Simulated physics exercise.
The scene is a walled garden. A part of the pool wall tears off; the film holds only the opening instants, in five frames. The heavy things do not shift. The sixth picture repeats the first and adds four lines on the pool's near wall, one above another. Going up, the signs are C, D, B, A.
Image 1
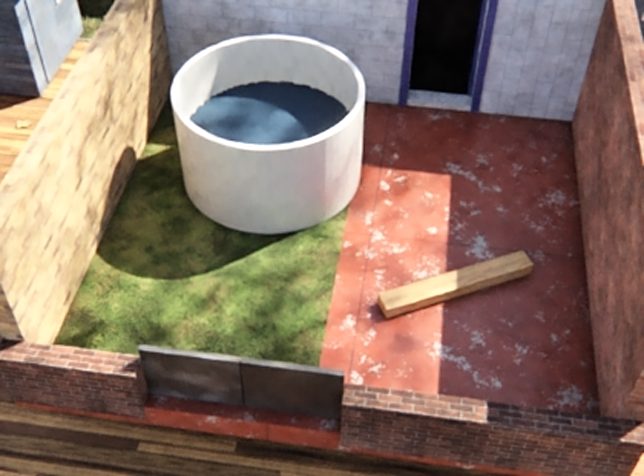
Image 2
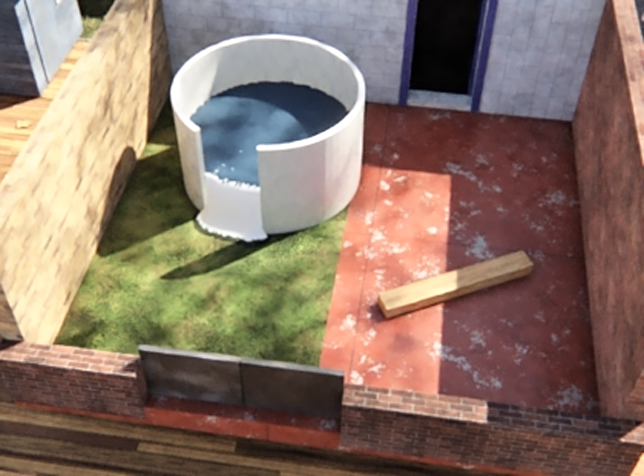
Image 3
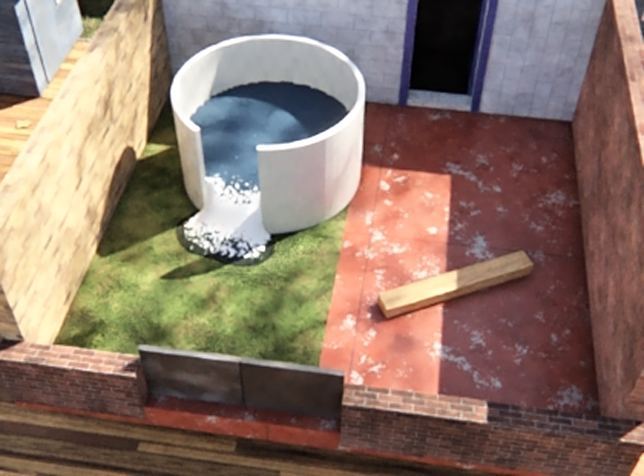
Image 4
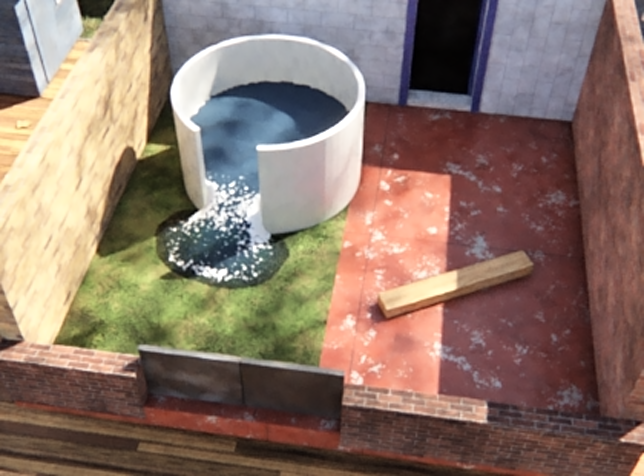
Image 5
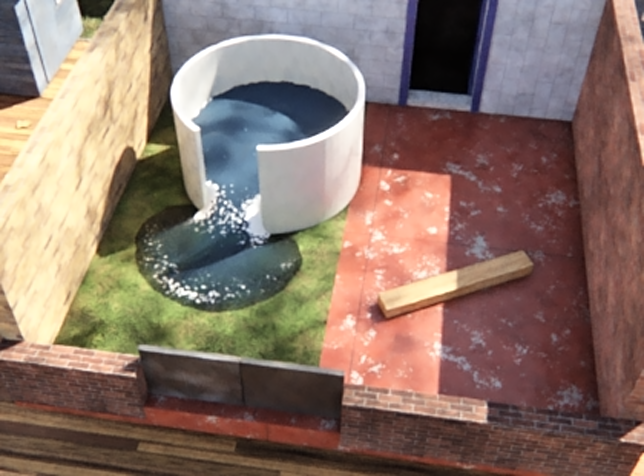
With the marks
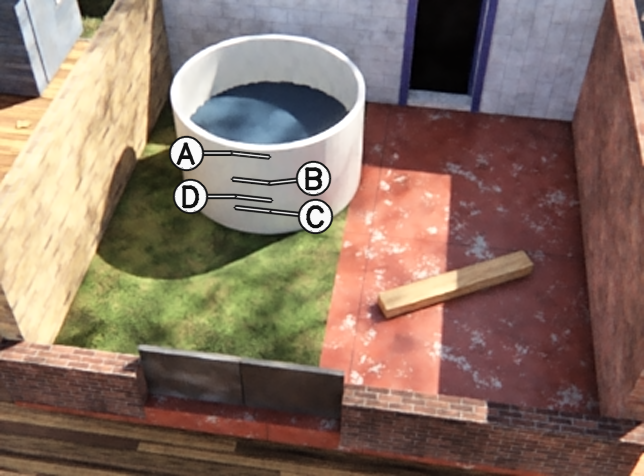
Water rests in a round white pool in a walled garden until a gap opens in the side facing the shut gate. It pours through in a white, foaming rush onto the grass, then spreads into a widening dark puddle, while the wooden beam on the red paving stays still.
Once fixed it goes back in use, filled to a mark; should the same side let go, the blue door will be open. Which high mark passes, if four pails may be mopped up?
The limit is B.
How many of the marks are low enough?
Three of the four.
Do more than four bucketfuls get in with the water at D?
No, that is safe.
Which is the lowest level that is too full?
Level A.
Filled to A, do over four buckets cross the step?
Yes.
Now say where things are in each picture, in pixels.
Water in the pool at rest, its middle at (271, 131); foot of the blue doorway at (438, 108); shut gate at (242, 366).
Water covers 1 % of the ground and shows as far out as (265, 236).
Water covers 2 % of the ground and shows as far out as (259, 258).
Water covers 5 % of the ground and shows as far out as (236, 283).
Water covers 8 % of the ground and shows as far out as (218, 306).
On the marked copy, A at (249, 155); B at (251, 181); C at (253, 209); D at (252, 198); from the bottom up C, D, B, A.
With A, about 10 bucketfuls get in.
With B, a splash gets over, under a bucket.
With C, nothing gets over.
With D, nothing gets over.
